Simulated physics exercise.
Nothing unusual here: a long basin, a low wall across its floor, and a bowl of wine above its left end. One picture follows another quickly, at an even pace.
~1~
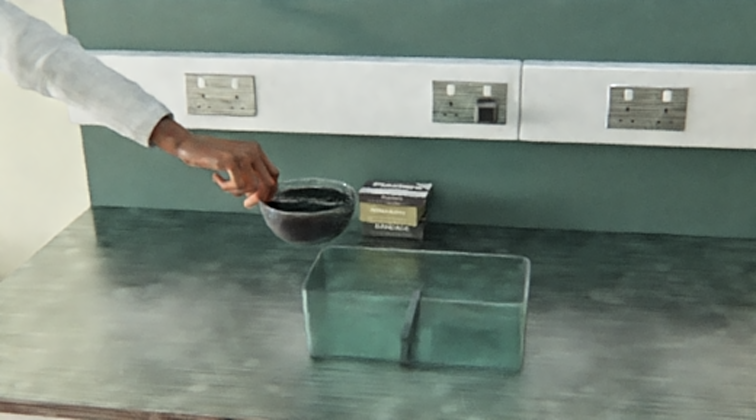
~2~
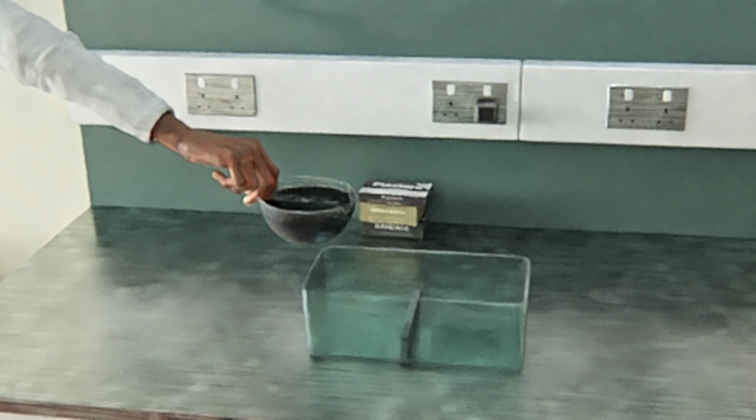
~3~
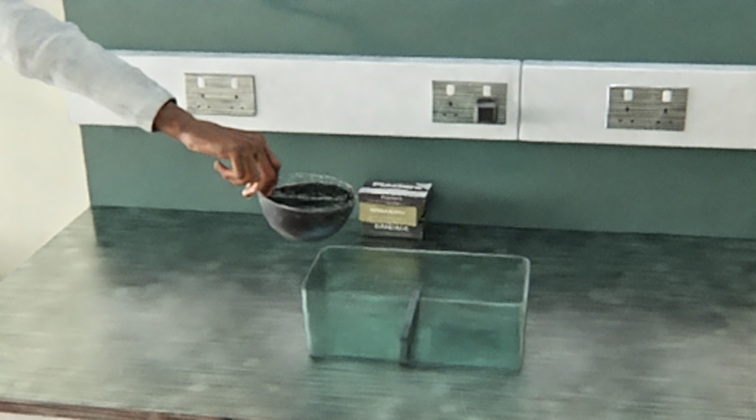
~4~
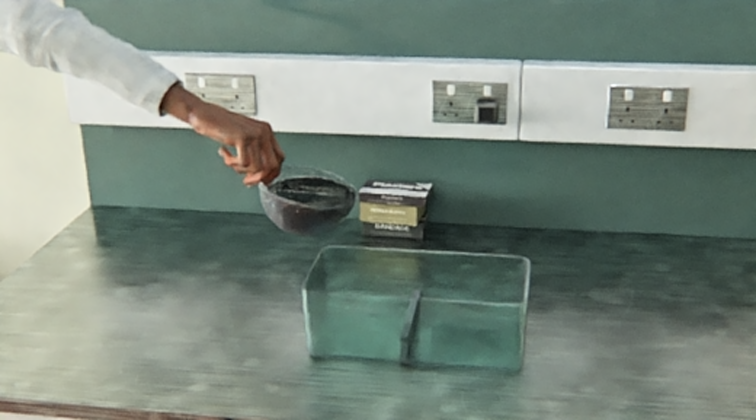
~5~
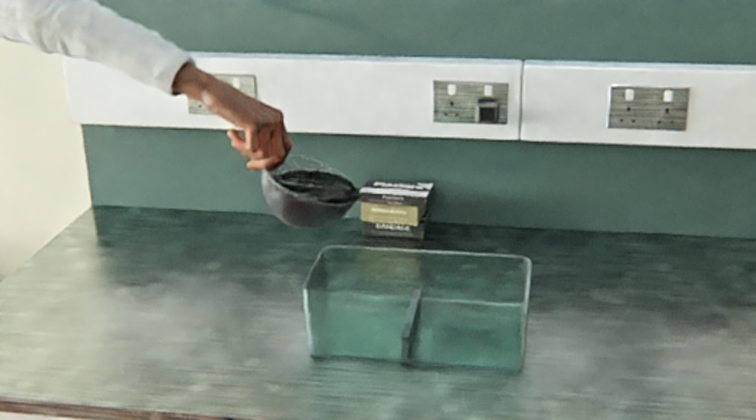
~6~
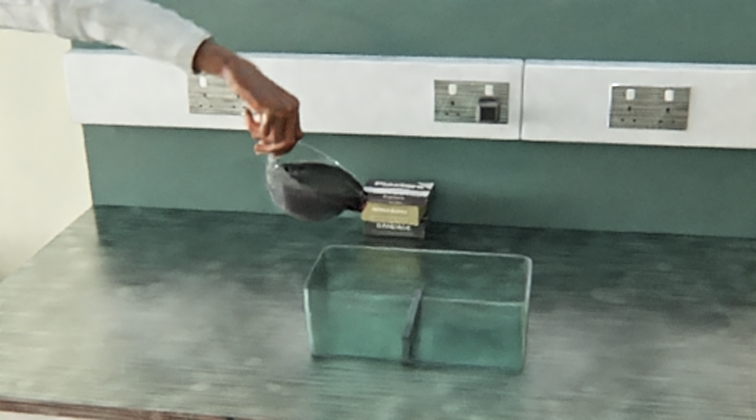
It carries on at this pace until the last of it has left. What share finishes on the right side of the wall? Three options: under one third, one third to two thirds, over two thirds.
Answer: Over two thirds.
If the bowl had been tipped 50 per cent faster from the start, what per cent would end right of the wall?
Some 70 per cent.
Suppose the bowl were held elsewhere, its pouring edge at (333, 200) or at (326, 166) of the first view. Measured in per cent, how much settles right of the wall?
About 50 per cent, then about 60 per cent.
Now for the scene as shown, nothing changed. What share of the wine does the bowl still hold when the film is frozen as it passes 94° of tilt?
It still holds around 15 per cent there.
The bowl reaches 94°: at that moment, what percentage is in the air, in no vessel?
I'd put it at roughly 60 percent of it.
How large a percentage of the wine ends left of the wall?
About 20 per cent.
A moment on, the bowl is tipped on its side and 16 per cent is still to pour, 8 is left of the wall and 17 right of it.
Next, the bowl is tipped right over and 0 per cent is still to pour, 13 is left of the wall and 82 right of it.
Then the bowl is tipped right over and 0 per cent is still to pour, 17 is left of the wall and 81 right of it.
Later the bowl is tipped right over and 0 per cent is still to pour, 18 is left of the wall and 80 right of it.
At rest 18 per cent lies left of the wall, 80 right of it and 2 outside.
